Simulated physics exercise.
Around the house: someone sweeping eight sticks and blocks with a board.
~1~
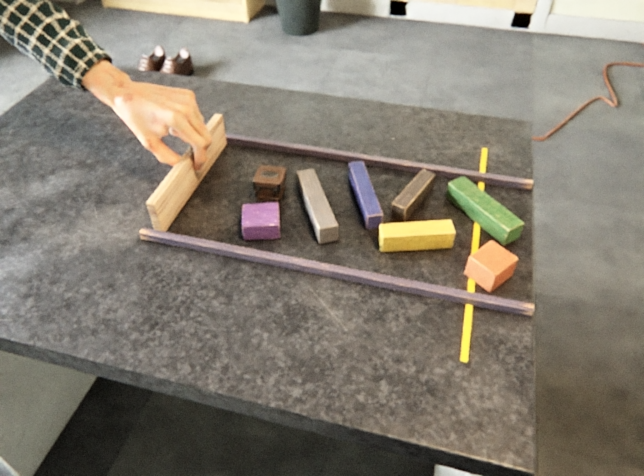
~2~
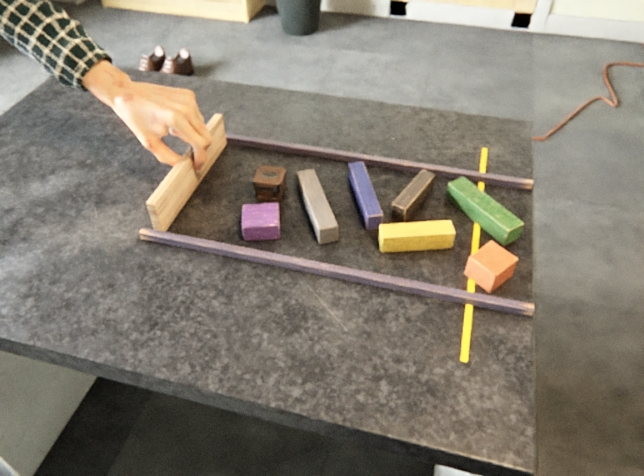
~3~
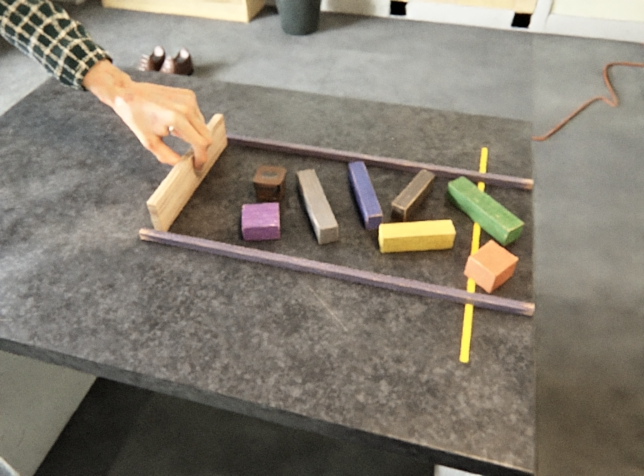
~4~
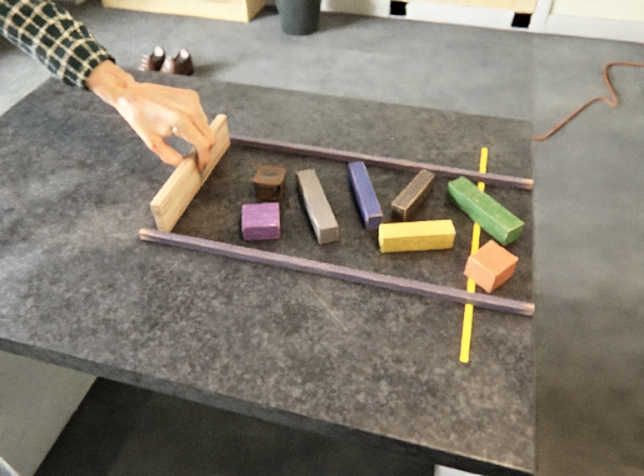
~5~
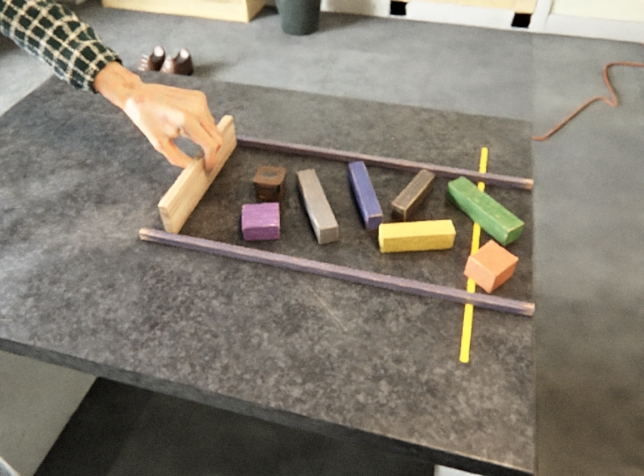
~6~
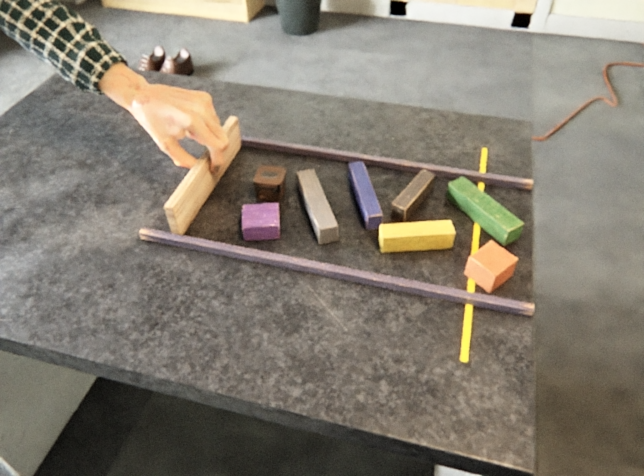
A hand slides a wooden board slightly right toward colored blocks lying between two rails.
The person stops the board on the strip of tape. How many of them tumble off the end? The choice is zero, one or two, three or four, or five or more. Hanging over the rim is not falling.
The number that fall off is three or four.
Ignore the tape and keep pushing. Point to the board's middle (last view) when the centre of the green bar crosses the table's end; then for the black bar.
Near (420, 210) and (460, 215).
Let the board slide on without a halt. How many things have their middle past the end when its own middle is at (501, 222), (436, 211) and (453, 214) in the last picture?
The counts: 6, 1 and 2.
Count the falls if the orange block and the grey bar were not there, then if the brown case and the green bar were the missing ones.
First 2, then 1.
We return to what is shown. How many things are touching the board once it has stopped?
2 of them.
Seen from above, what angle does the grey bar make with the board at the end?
Near 5 degrees.
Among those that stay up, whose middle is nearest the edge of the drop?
The orange block.
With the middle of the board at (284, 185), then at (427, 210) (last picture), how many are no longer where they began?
The counts are 3 and 8.
Soon after, none off yet; orange block at rest near (491, 266); green bar at rest near (483, 210); yellow bar at rest near (416, 236).
At rest, the number that fall off is three or four; fallen, blue bar, black bar, yellow bar and green bar.
